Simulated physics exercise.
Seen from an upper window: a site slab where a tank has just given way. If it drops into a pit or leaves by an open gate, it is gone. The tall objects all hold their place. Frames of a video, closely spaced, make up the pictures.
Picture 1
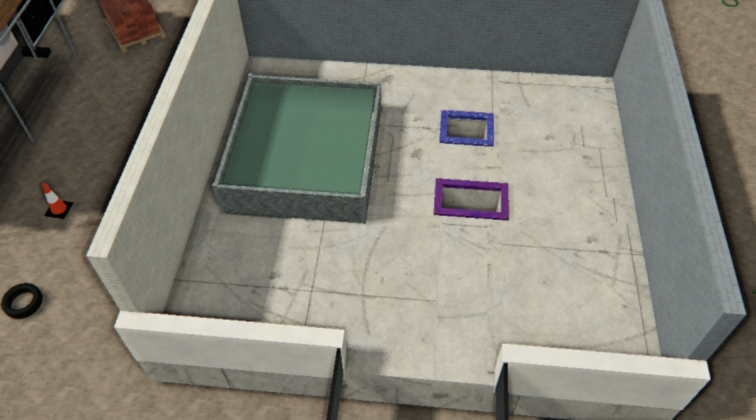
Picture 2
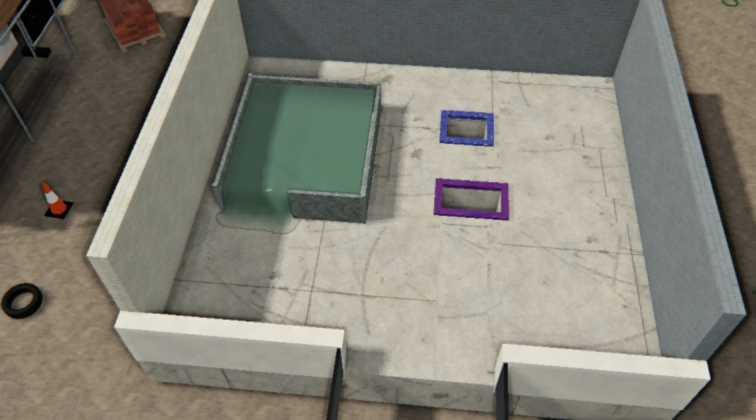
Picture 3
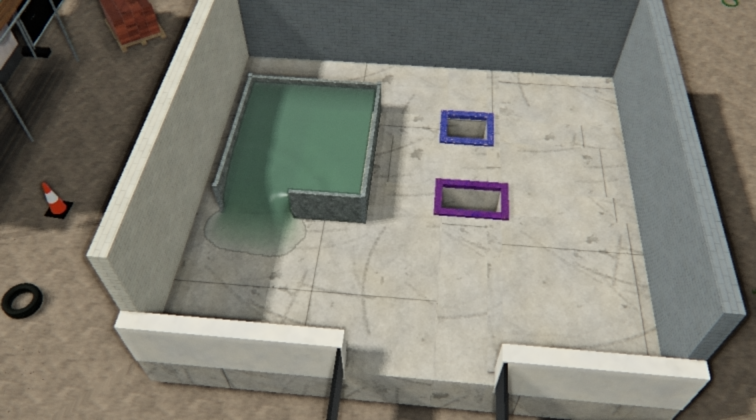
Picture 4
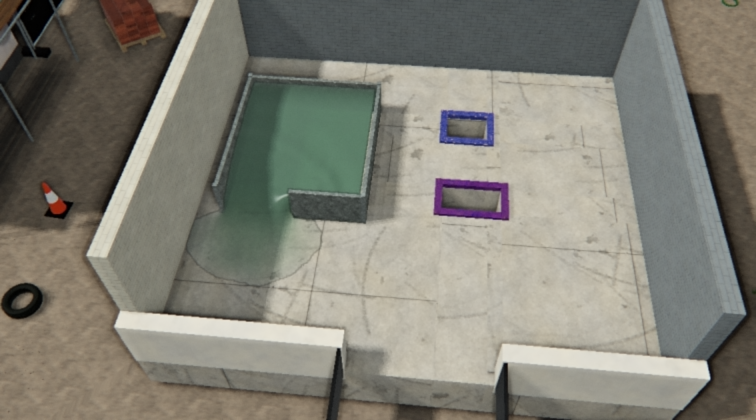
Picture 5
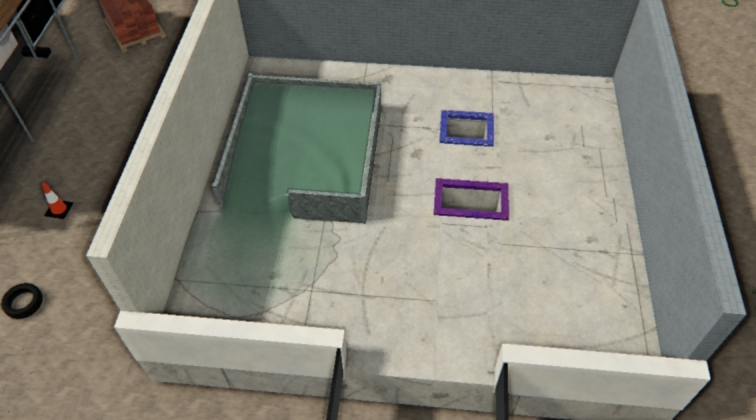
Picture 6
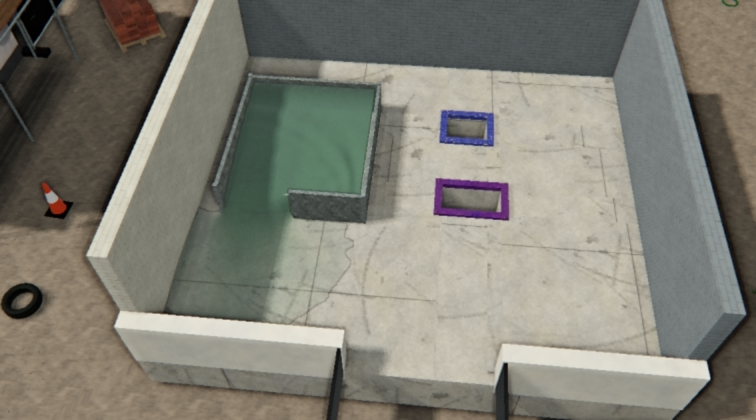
Greenish water sits still in a square open tank on a walled concrete slab, then pours out through a gap at the tank's front left. It spreads across the floor toward the low front wall and widens to the right, while the blue-rimmed and purple-rimmed openings stay dry.
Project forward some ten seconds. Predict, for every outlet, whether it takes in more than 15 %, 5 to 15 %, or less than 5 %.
My prediction: Gate: Five per cent up to fifteen. Purple pit: Smaller than five per cent. Blue pit: Smaller than five per cent.
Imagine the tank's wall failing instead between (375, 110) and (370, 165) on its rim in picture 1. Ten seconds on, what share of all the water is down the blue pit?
Near 14 per cent for blue.
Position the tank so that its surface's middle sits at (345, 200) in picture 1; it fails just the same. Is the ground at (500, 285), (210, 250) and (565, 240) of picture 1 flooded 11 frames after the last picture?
Okay, first one got wet, second one got wet, last one high and dry.
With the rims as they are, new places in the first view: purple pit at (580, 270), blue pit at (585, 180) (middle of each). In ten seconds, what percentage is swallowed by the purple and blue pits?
Split: Purple 8 %, blue 4 %.
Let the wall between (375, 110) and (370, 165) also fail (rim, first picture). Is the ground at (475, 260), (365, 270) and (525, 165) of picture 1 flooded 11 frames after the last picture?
In the order asked: Sodden, out of reach, sodden.
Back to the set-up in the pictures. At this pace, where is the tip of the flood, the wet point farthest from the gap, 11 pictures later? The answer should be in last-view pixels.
Pixel estimate: (454, 365).
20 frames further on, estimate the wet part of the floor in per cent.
About 40 in a hundred.
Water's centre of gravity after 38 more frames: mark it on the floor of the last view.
Around pixel (353, 224).
A moment on, water covers 15 % of the floor; the gate 0 %, the purple pit 0 %, the blue pit 0 %.
Next, water covers 20 % of the floor; the gate 0 %, the purple pit 0 %, the blue pit 0 %.
Then, water covers 40 % of the floor; the gate 2 %, the purple pit 0 %, the blue pit 0 %.
Later, water covers 65 % of the floor; the gate 6 %, the purple pit 1 %, the blue pit 0 %.
In the end, water covers 95 % of the floor; the gate 10 %, the purple pit 2 %, the blue pit 0 %.
